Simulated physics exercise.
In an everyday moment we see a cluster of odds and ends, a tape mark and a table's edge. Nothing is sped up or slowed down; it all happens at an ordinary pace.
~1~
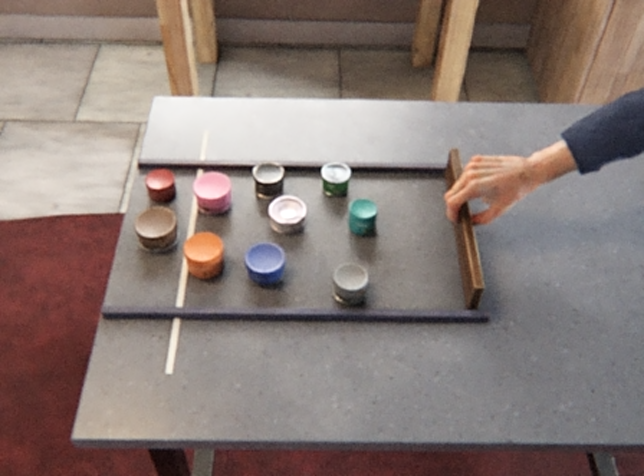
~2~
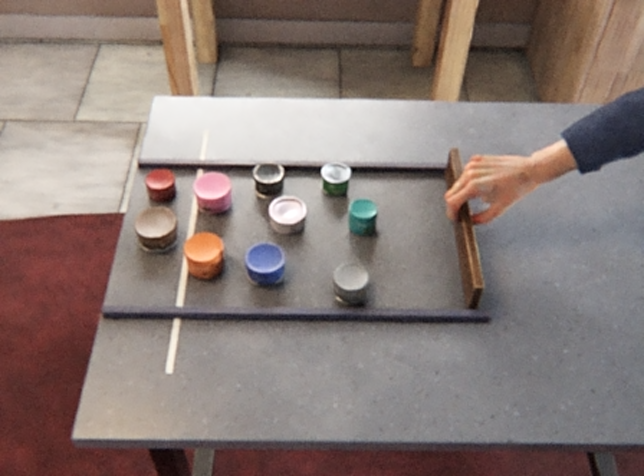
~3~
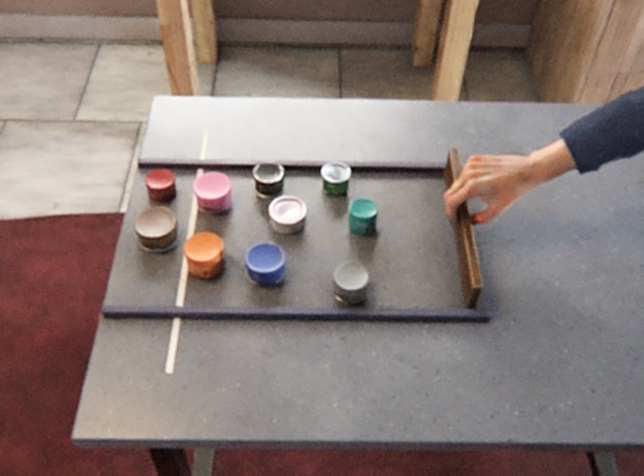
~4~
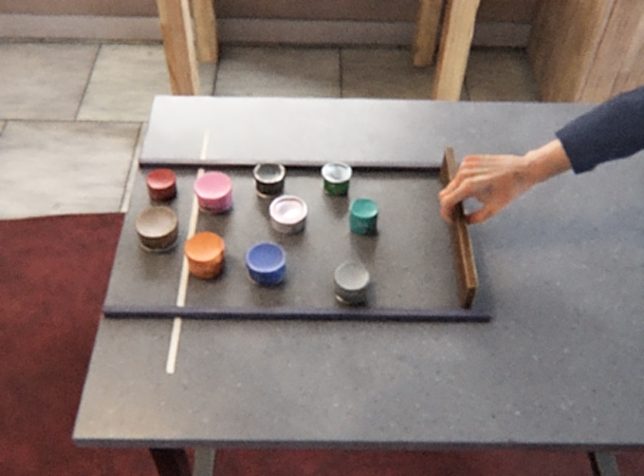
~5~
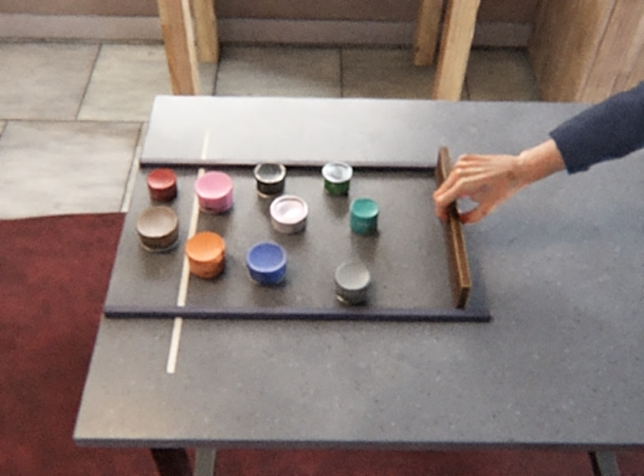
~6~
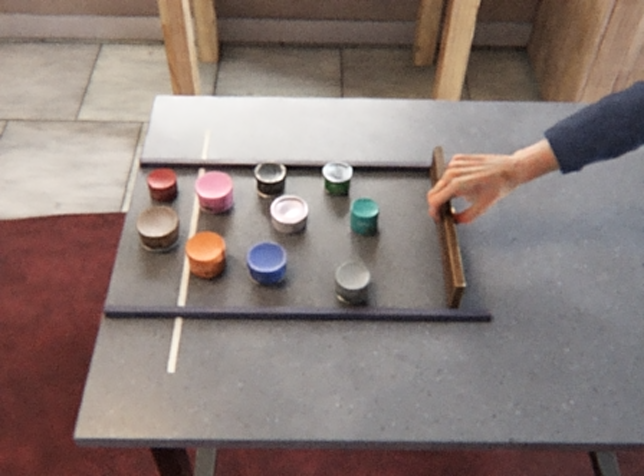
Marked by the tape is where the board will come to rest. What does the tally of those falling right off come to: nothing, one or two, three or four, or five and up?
It comes to one or two.
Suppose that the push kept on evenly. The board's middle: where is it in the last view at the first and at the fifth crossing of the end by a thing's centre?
It sits around (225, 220) and after that around (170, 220).
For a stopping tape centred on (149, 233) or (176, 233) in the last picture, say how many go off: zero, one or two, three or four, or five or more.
First spot, 5 or more; second spot, just one or two.
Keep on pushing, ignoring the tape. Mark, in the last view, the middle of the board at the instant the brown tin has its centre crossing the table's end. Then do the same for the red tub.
Around (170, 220), then around (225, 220).
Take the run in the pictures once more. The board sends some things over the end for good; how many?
Count: 1.
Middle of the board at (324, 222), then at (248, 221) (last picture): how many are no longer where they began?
That makes 4 at the first spot and 9 at the second.
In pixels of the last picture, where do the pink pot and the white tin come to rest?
The first ends close to (144, 193), the second close to (178, 205).
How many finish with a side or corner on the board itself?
Count: 5.
Soon after, none off yet; red tub at rest near (163, 185); brown tin at rest near (159, 229); pink pot at rest near (215, 193).
Then, none off yet; red tub moved about its own width near (146, 183); brown tin at rest near (159, 229); pink pot moved about its own width near (174, 191).
At rest, the number that fall off is one or two; fallen, red tub.
